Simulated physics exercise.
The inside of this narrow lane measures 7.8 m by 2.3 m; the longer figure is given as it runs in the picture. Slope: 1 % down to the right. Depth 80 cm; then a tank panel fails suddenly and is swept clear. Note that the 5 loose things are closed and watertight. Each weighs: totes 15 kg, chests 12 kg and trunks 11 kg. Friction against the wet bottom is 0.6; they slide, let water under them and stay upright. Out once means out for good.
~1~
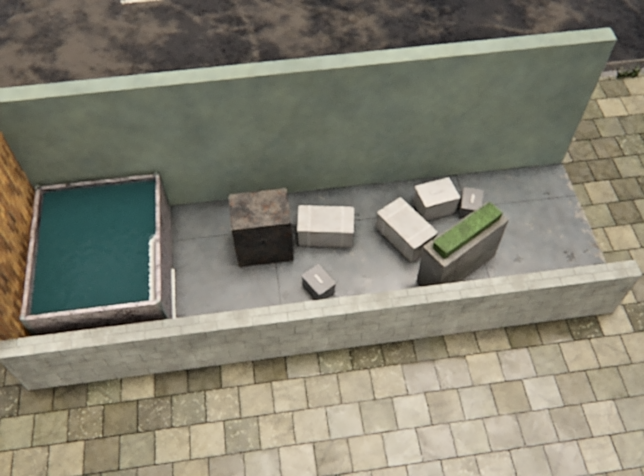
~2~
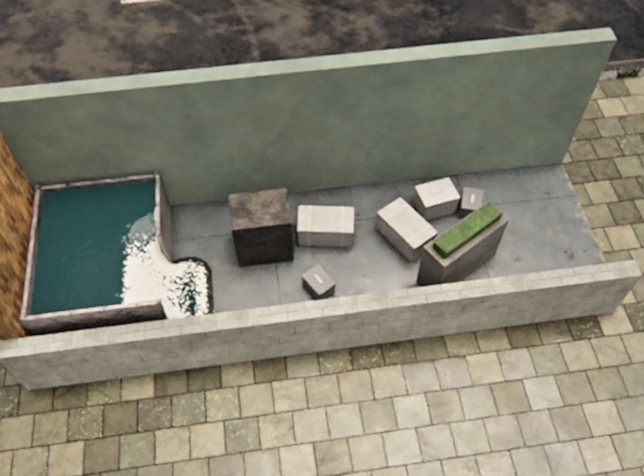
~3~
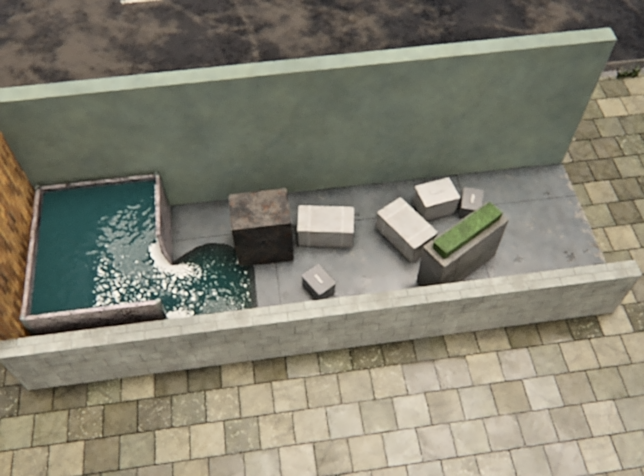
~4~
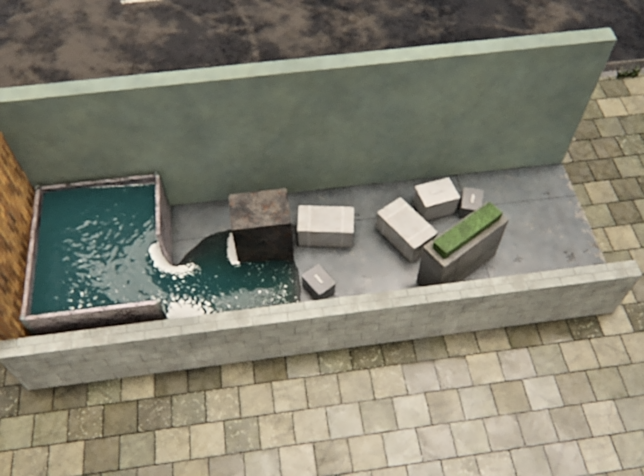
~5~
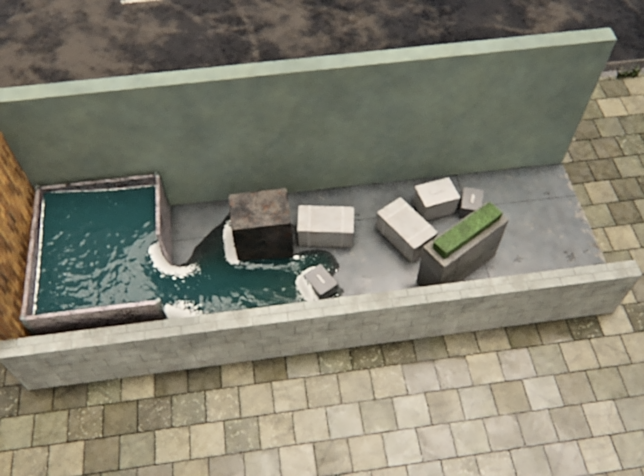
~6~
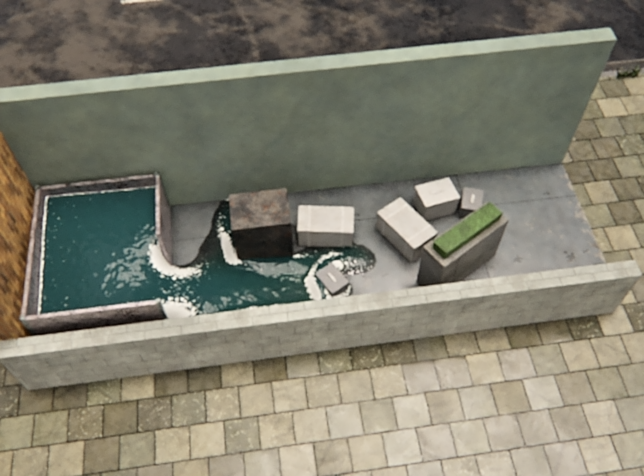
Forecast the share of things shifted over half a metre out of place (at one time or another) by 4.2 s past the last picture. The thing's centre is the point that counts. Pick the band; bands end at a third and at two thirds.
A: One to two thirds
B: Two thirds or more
B, two thirds or more.
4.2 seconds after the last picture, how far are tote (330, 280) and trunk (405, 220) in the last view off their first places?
Going in turn, the first is gone out while the second sits 300 cm off.
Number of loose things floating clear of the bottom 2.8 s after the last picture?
Tally: 3 of them.
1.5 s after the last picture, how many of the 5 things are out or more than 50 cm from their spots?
The number by then is 4.
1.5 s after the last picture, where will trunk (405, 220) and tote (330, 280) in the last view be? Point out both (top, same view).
(459, 185) and (484, 213), roughly.
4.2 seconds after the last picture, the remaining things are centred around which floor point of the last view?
Around (494, 236).
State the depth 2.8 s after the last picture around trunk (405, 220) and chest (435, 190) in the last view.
Some 8 cm at the first, some 12 cm at the second.
Then, 0.4 s after the last picture 1 of 5 are over 50 cm from their spots; 0 afloat.
Then, 1.5 s after the last picture 4 of 5 are over 50 cm from their spots; 2 afloat.
Then, 2.8 s after the last picture 4 of 5 are over 50 cm from their spots; 3 afloat.
Then, 4.2 s after the last picture 5 of 5 are over 50 cm from their spots, and 5 have been at some point; 1 afloat.
